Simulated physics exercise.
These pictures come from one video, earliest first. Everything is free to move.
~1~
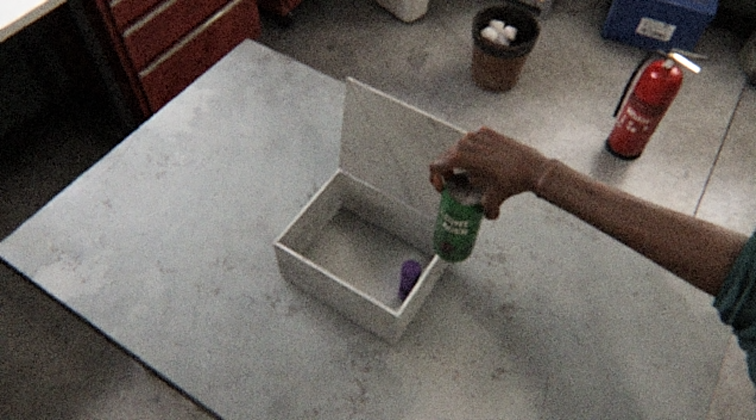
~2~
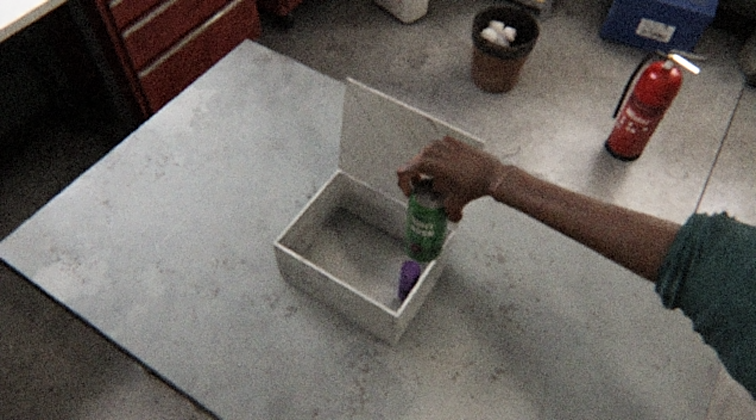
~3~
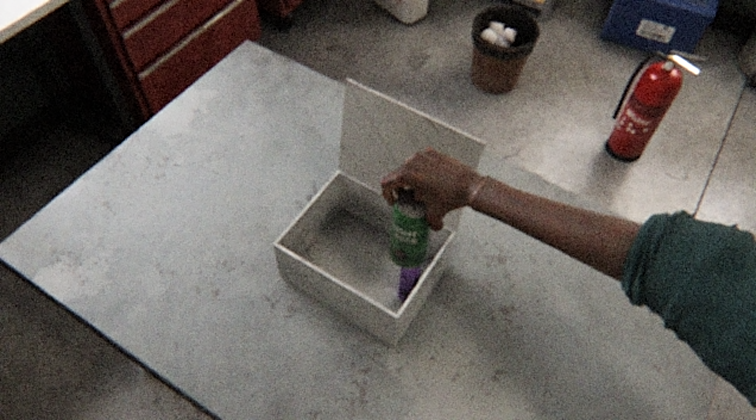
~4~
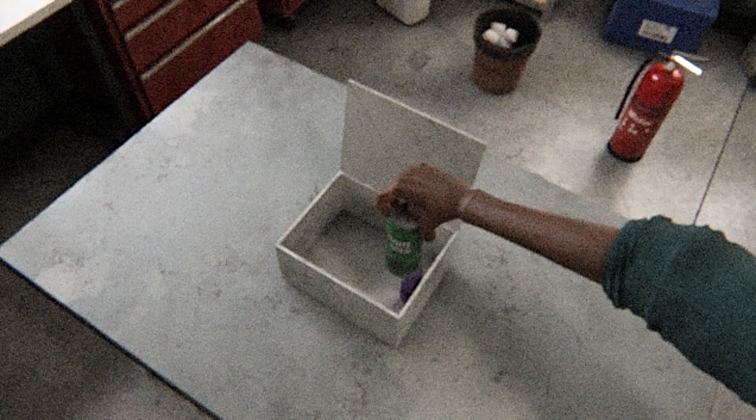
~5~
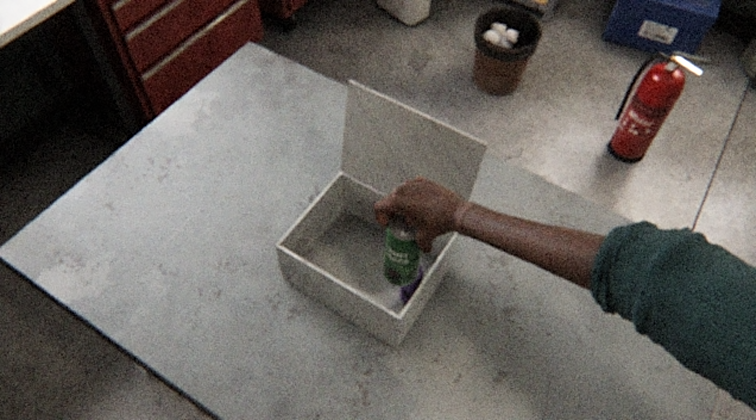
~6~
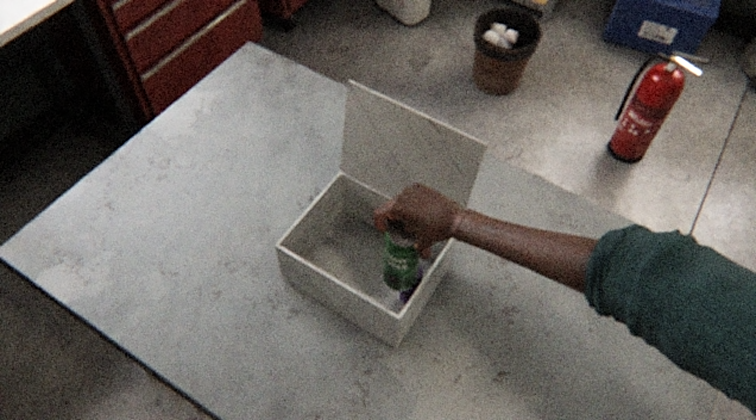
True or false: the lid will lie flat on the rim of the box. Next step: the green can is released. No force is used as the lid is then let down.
True.
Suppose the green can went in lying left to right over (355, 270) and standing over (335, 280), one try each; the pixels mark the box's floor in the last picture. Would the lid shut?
Try 1: Lid shut; try 2: Lid not shut.
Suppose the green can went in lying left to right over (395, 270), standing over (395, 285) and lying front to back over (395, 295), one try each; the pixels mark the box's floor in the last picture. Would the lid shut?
First, it shuts; second, it shuts; third, it shuts.
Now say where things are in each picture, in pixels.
In the first frame, coming down; green can (459, 221); purple shaker (409, 281).
In the second frame, coming down; green can (427, 223); purple shaker (409, 282).
In the third frame, coming down; green can (411, 231); purple shaker (409, 283).
In the fourth frame, coming down; green can (405, 241); purple shaker (411, 284).
In the fifth frame, coming down; green can (403, 251).
In the sixth frame, put in, still held; green can (402, 257).
Then, 0.80 s later than the last frame, lid starting down; green can on its side near (348, 264); purple shaker tilted by 5°.
Then, 1.60 s later than the last frame, lid 57° above the rim; green can on its side near (368, 234).
When it is over, lid shut; lying over in the box, green can; purple shaker as before. End places, in pixels of the last picture, green can near (369, 233).
